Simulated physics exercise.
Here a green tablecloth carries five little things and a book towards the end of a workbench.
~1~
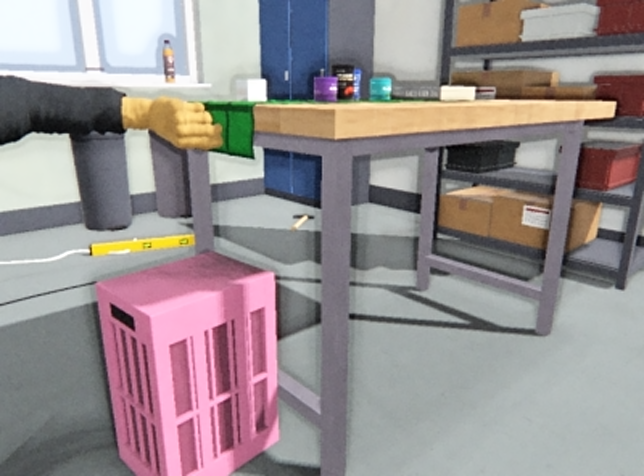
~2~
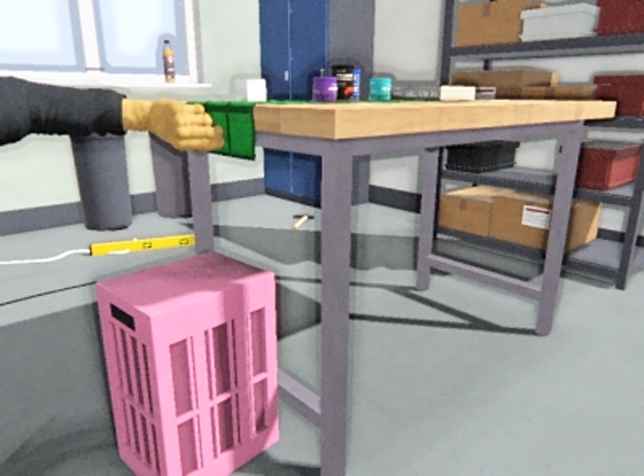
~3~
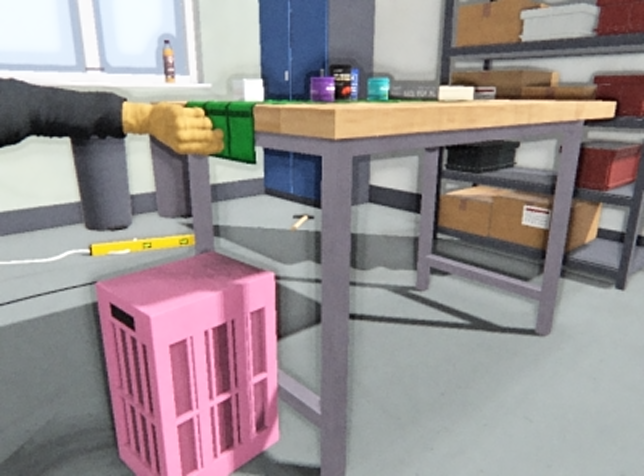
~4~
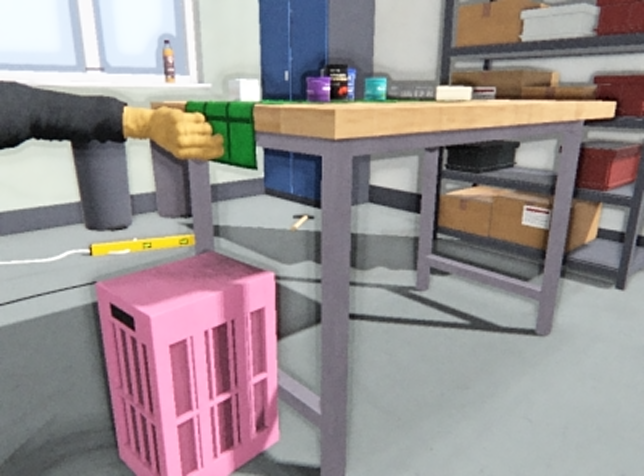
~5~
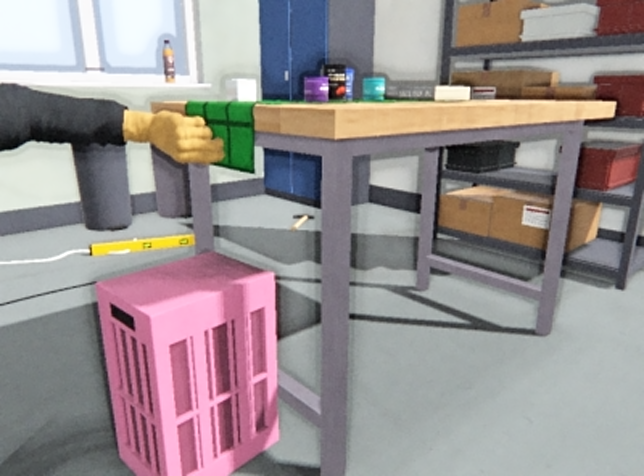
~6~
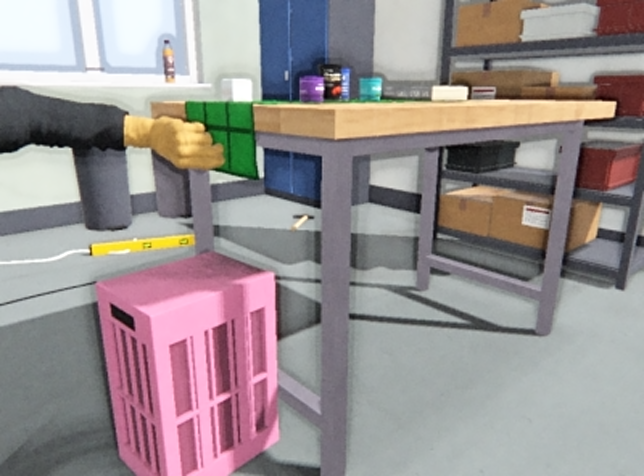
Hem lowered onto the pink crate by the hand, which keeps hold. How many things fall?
Only two fail to stay up.
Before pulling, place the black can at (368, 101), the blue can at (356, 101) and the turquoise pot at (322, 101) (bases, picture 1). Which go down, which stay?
Record - black can retained; blue can retained; turquoise pot retained.
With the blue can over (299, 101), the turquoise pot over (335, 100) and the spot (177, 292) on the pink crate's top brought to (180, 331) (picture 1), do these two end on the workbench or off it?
In the end the blue can is no longer on top and the turquoise pot is still on top.
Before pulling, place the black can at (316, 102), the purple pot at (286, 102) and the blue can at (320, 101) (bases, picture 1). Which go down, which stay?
Result - black can: Down; purple pot: Down; blue can: Still up.
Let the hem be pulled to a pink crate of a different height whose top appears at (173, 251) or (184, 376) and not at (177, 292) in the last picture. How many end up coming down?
We'd see 1, then 4.
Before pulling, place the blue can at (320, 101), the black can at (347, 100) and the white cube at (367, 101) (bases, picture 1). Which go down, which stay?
So, the blue can makes it through, the black can makes it through, the white cube makes it through.
A little later, hem near (221, 227); white cube gone.
Next, hem on the crate; white cube and purple pot gone.
When it is over, hem on the crate; white cube and purple pot gone. Over the edge go two.
